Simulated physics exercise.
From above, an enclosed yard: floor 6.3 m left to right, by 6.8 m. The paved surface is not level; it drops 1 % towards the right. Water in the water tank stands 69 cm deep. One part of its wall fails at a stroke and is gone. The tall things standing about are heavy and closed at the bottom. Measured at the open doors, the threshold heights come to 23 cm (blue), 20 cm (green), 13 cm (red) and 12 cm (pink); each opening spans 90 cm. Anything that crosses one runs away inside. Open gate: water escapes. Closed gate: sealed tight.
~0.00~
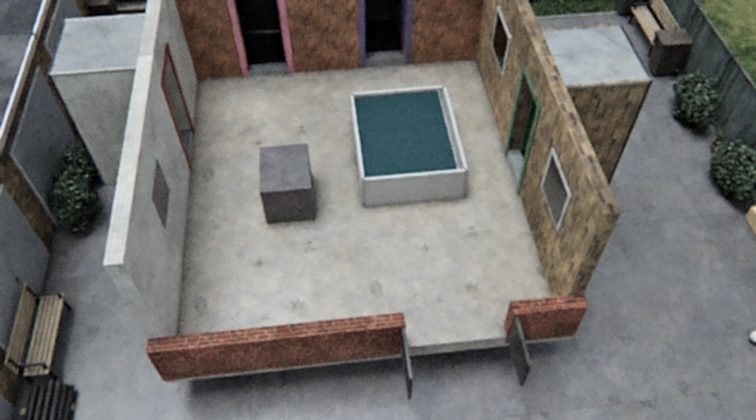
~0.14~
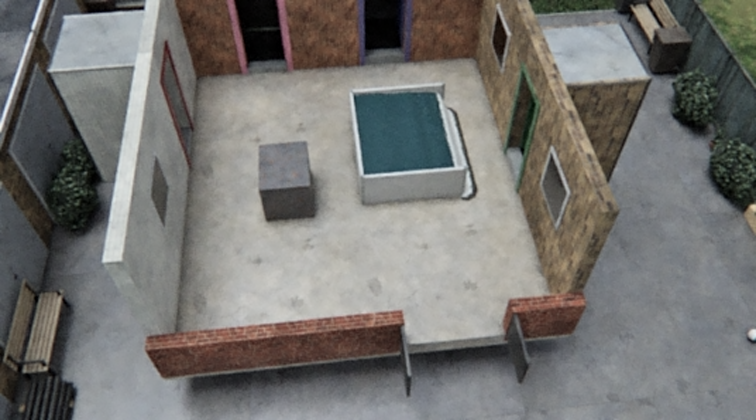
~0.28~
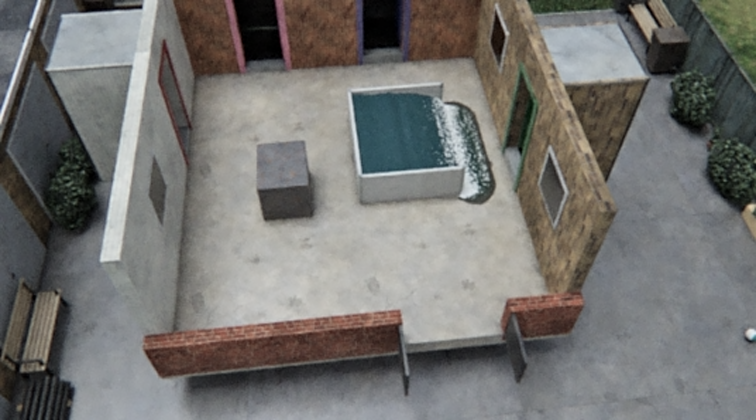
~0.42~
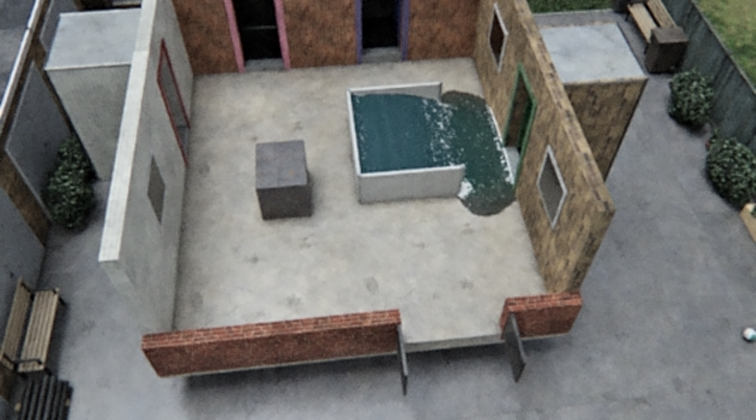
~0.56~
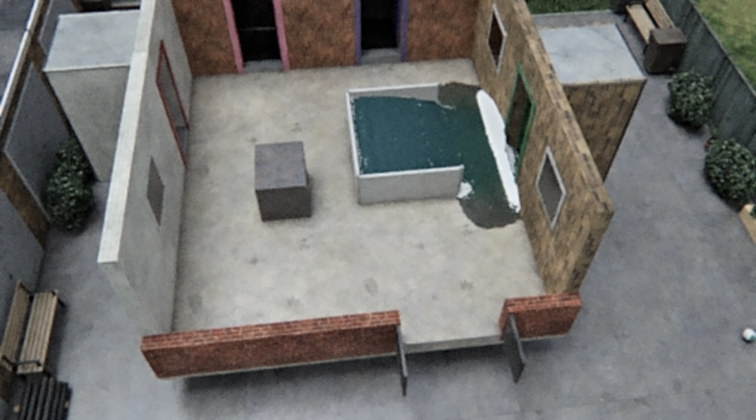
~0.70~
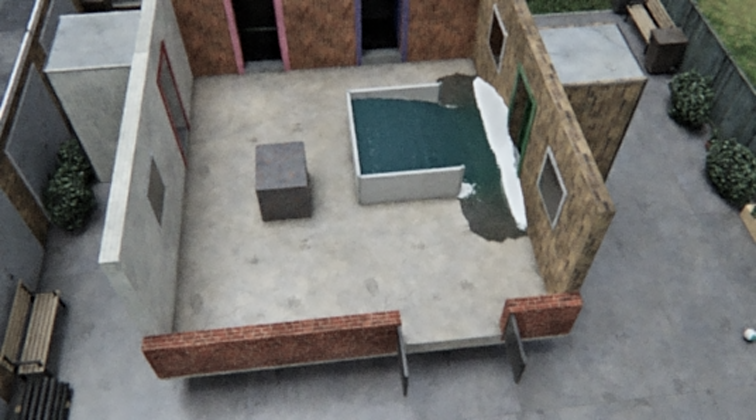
To begin with, a white-walled tank of dark green water sits still beside a grey block in a walled yard. The tank's right wall vanishes, and water pours out with white froth. It spreads across the floor to the right-hand wall, wetting a widening patch as the level in the tank lowers slightly.
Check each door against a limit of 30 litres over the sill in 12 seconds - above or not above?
Check: Blue door not above; green door above; red door not above; pink door not above.
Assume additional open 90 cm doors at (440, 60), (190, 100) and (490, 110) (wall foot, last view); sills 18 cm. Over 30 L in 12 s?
The first one exceeds it, the second one doesn't reach it, and the third one exceeds it.
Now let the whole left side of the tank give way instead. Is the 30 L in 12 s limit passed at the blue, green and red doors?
Then it goes blue fine, green fine, red too high.
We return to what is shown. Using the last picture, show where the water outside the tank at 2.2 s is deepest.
Around (471, 61).
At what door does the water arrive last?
That's the red door.
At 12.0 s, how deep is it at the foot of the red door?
About 2.5 cm.
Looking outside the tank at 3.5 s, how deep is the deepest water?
I'd say near 26 centimetres.
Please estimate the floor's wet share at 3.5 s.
50 %.
After 1.4 s water covers 15 % of the floor and is deepest (51 cm) near (490, 147); blue door not reached, green door 48 cm at the sill, 124 L in, red door not reached, pink door not reached.
After 2.2 s water covers 30 % of the floor and is deepest (45 cm) near (471, 61); blue door 12 cm at the sill, 0 L in, green door 35 cm at the sill, 241 L in, red door not reached, pink door not reached.
After 3.5 s water covers 50 % of the floor and is deepest (26 cm) near (549, 307); blue door 12 cm at the sill, 0 L in, green door 18 cm at the sill, 276 L in, red door not reached, pink door 4 cm at the sill, 0 L in.
After 7.0 s water covers 85 % of the floor and is deepest (13 cm) near (500, 152); blue door 7 cm at the sill, 0 L in, green door 12 cm at the sill, 277 L in, red door 7 cm at the sill, 0 L in, pink door 5 cm at the sill, 0 L in.
After 12.0 s water covers 95 % of the floor and is deepest (9 cm) near (347, 215); blue door 4 cm at the sill, 0 L in, green door 6 cm at the sill, 277 L in, red door 2 cm at the sill, 0 L in, pink door 5 cm at the sill, 0 L in.
